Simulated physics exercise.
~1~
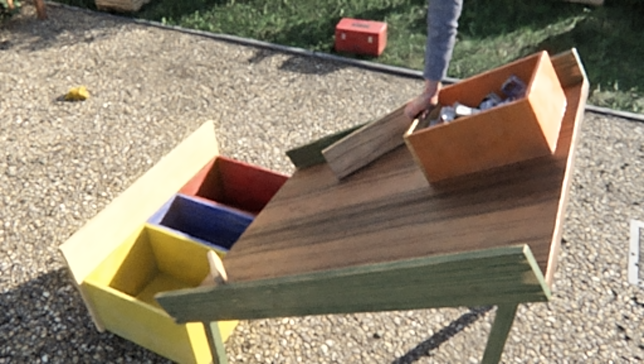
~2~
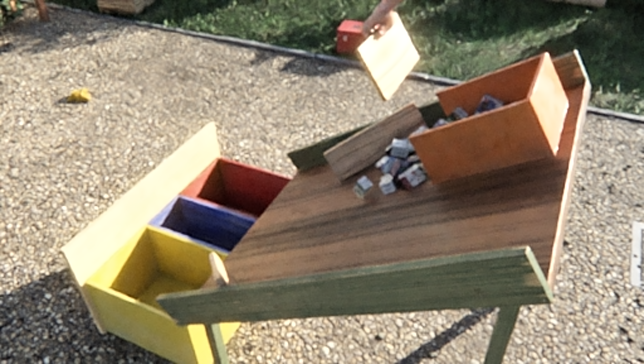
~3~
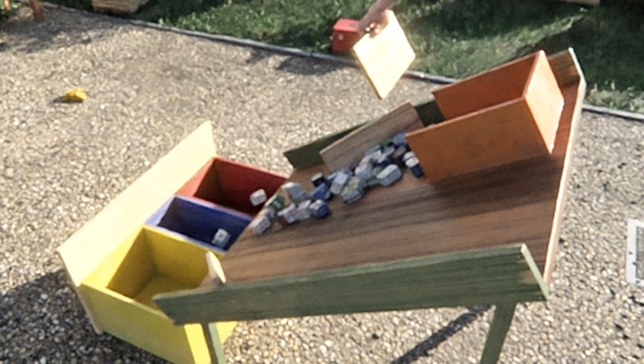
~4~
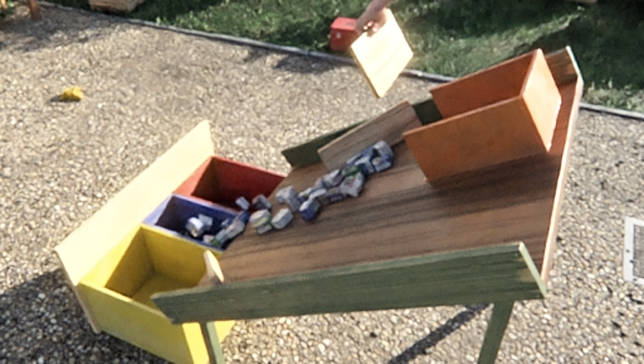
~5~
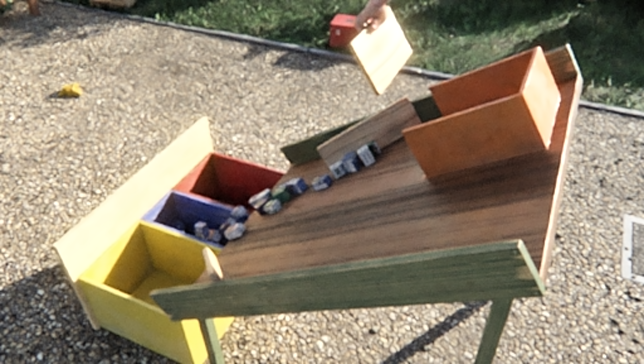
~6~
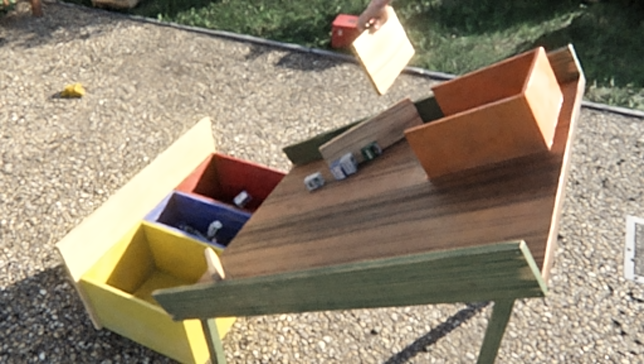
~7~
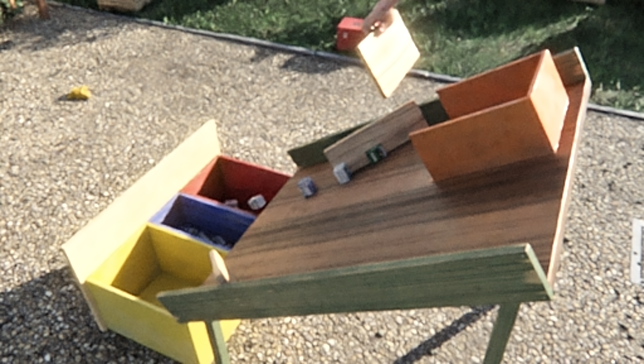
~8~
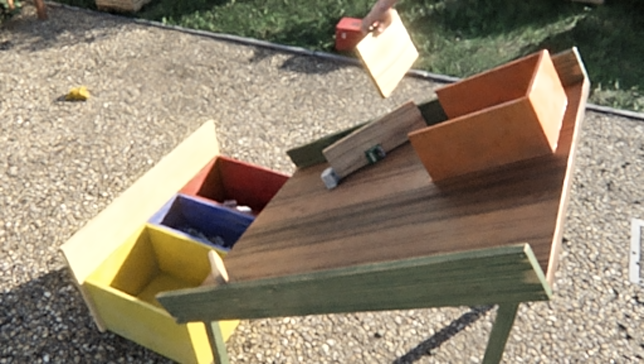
Small pale and bluish blocks sit in an orange box at the top of a tilted wooden table until a hand lifts away the panel holding them back. They spill out and slide down to the left along an angled board in a loose stream. Most drop into the blue bin, while some land in the red bin behind it. The flow thins to a few stragglers on the slope as the hand keeps holding the panel clear. Finally, the orange box is empty, a couple of blocks remain beside the board, and the yellow bin is still empty.
